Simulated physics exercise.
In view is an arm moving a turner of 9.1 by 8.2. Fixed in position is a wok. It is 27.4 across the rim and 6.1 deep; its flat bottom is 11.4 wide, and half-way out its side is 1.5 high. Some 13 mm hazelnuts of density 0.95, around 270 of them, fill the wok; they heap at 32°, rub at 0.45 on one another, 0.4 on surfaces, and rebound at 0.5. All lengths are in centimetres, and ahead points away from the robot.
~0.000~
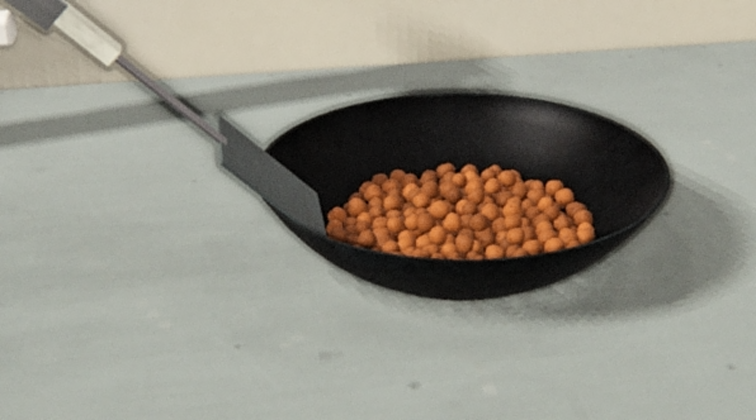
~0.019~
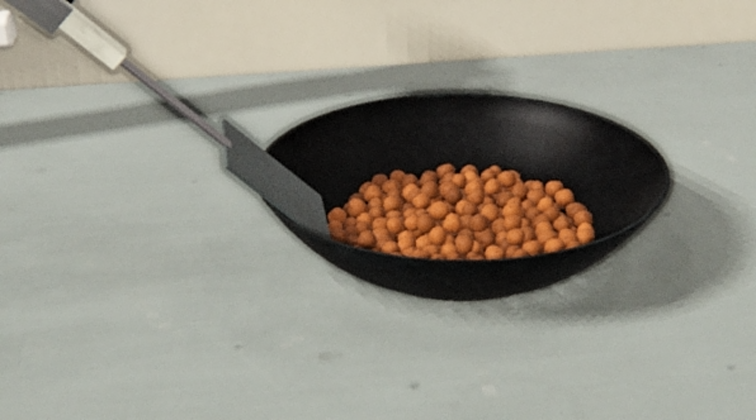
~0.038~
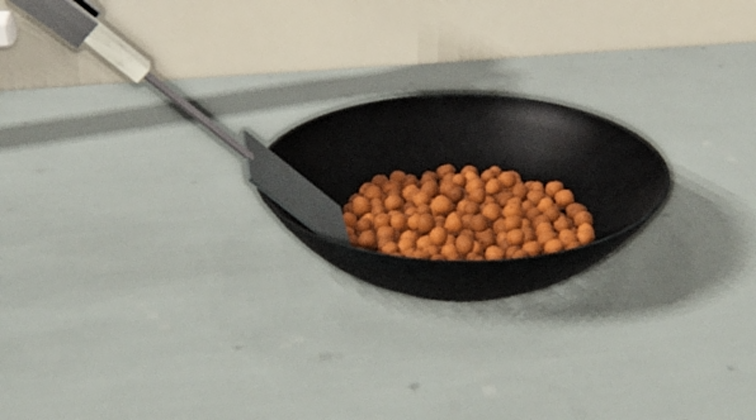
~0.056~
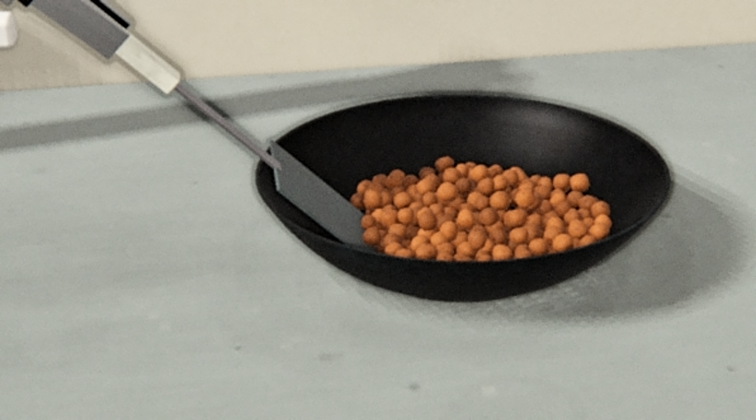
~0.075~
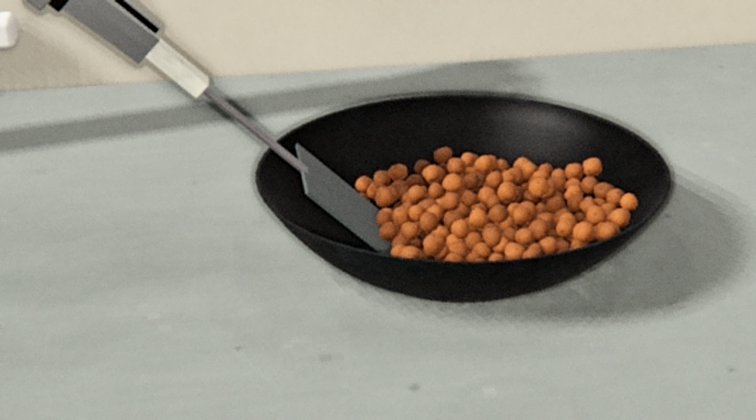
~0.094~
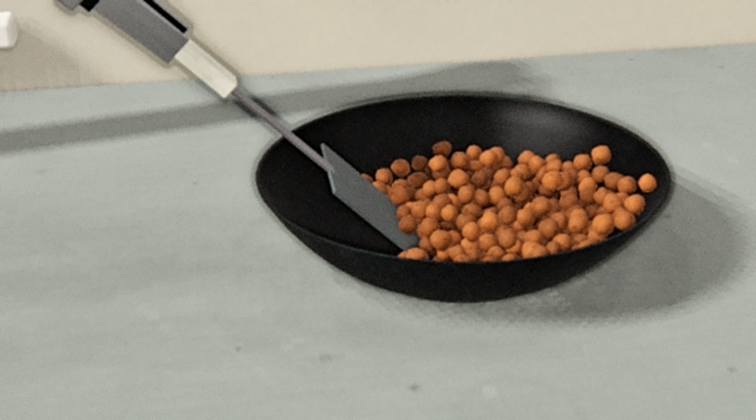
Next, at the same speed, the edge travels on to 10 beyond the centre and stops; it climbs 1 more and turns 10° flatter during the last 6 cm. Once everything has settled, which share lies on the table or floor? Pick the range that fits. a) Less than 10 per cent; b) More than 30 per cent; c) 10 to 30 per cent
More than 30 per cent.
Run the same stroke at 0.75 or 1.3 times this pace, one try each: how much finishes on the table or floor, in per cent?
Try one about 25 %, try two about 45 %.
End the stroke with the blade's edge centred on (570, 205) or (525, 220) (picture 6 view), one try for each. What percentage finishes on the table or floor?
25 % and 5 %.
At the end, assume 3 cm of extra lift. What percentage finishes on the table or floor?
About 35 %.
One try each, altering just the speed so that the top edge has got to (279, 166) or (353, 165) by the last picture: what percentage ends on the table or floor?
About 15 and 45 percent.
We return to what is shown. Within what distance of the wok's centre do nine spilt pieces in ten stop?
I reckon it's some 40 centimetres.
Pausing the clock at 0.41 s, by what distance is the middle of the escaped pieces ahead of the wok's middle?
It sits close to 20 cm ahead of the middle.
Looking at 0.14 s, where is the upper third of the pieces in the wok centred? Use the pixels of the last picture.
It sits at about (565, 196).
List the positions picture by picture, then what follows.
In the first frame, turner top edge at (220, 139), sloping 45°; upper third of the load around (463, 217), from x 335 to 585, top at y 175; 266 in the wok.
In the second frame, turner top edge at (224, 142), sloping 45°; upper third of the load around (463, 217), from x 335 to 585, top at y 175.
In the third frame, turner top edge at (246, 154), sloping 45°; upper third of the load around (459, 216), from x 345 to 585, top at y 175.
In the fourth frame, turner top edge at (274, 164), sloping 45°; upper third of the load around (477, 211), from x 360 to 605, top at y 165.
In the fifth frame, turner top edge at (301, 167), sloping 45°; upper third of the load around (497, 202), from x 360 to 630, top at y 155.
In the sixth frame, turner top edge at (328, 167), sloping 45°; upper third of the load around (522, 201), from x 365 to 645, top at y 150; 266 in the wok.
By 0.14 s, sloping 45°, highest piece 8 above the table; 265 in the wok, 1 on the blade or in flight.
By 0.19 s, sloping 42°, highest piece 8 above the table; 264 in the wok, 2 on the blade or in flight.
By 0.41 s, sloping 35°, highest piece 8 above the table; 160 in the wok, 67 on the table or floor, 39 on the blade or in flight.
By 1.46 s, sloping 35°, highest piece 5 above the table; 160 in the wok, 106 on the table or floor.
Final count, 160 in the wok, 106 on the table or floor. That is 40 % on the table or floor.
